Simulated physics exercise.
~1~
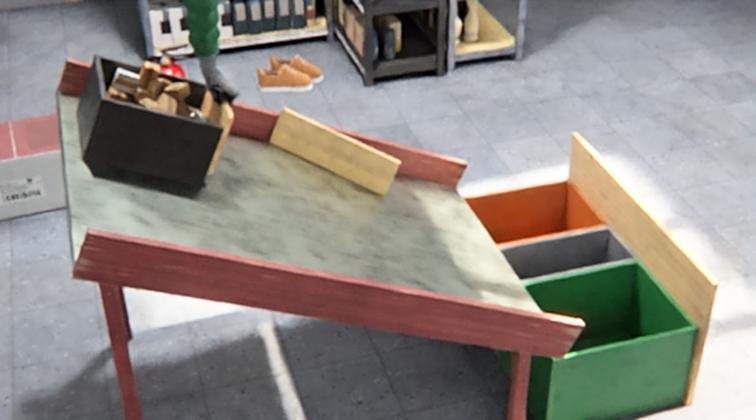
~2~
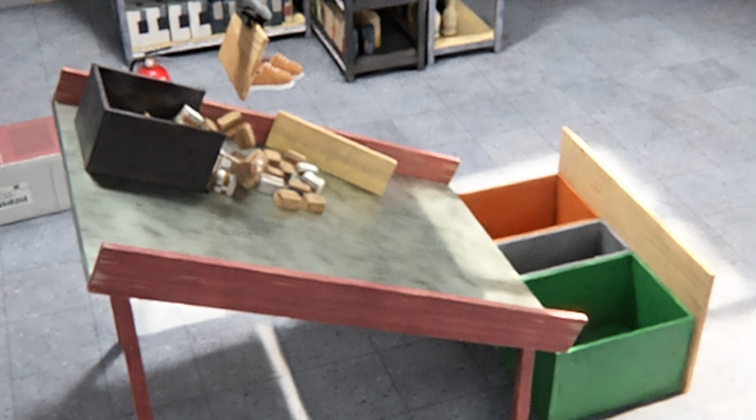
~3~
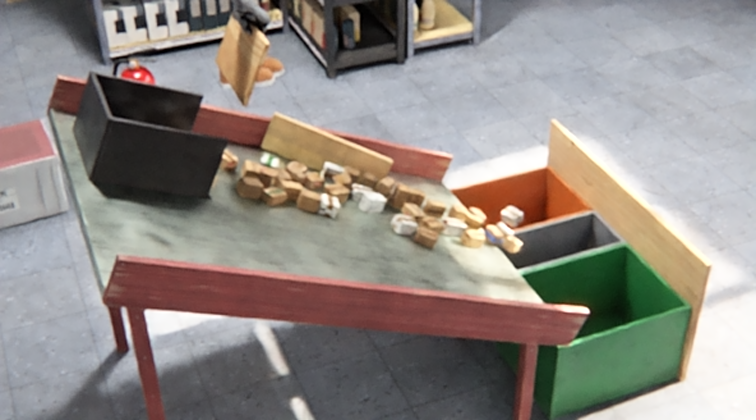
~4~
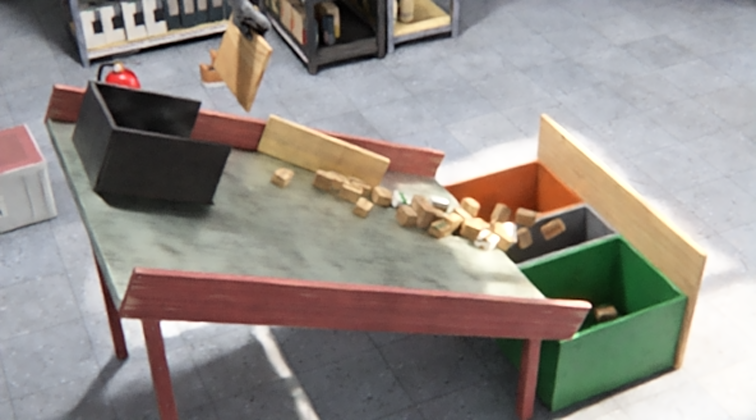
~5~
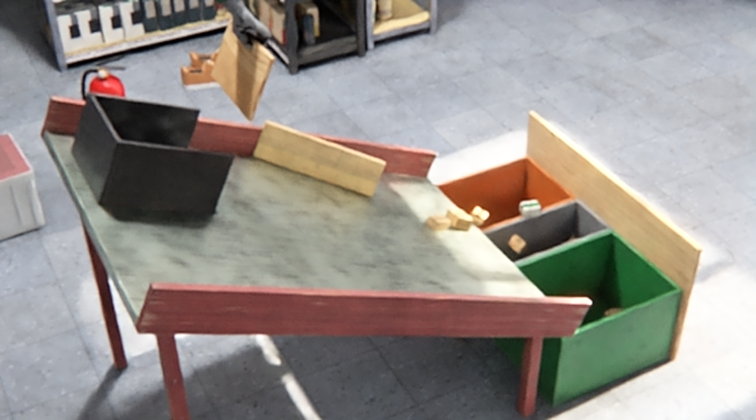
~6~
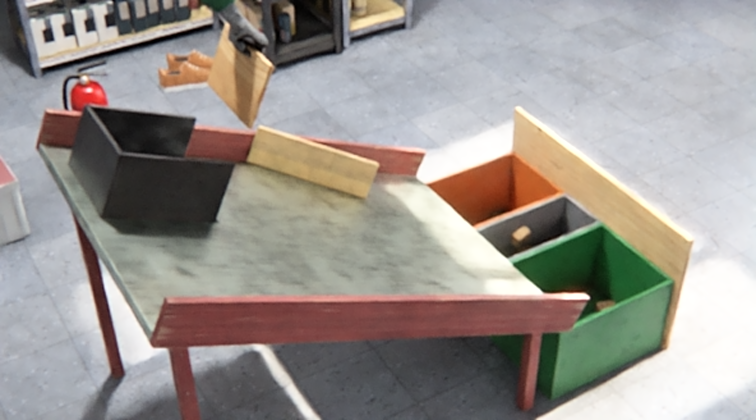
To begin with, a black open box full of small tan and white blocks sits at the upper left of a sloping table, a mechanical arm gripping the wooden panel at its side. The arm lifts the panel clear, and the blocks start spilling out onto the slope. They slide and tumble right in a loose stream past an angled board, leaving the box empty. The leading ones drop off the low edge toward the orange, grey and green bins, and the last stragglers follow. Finally the table is bare, blocks show in the grey and green bins, and the arm still holds the panel aloft.
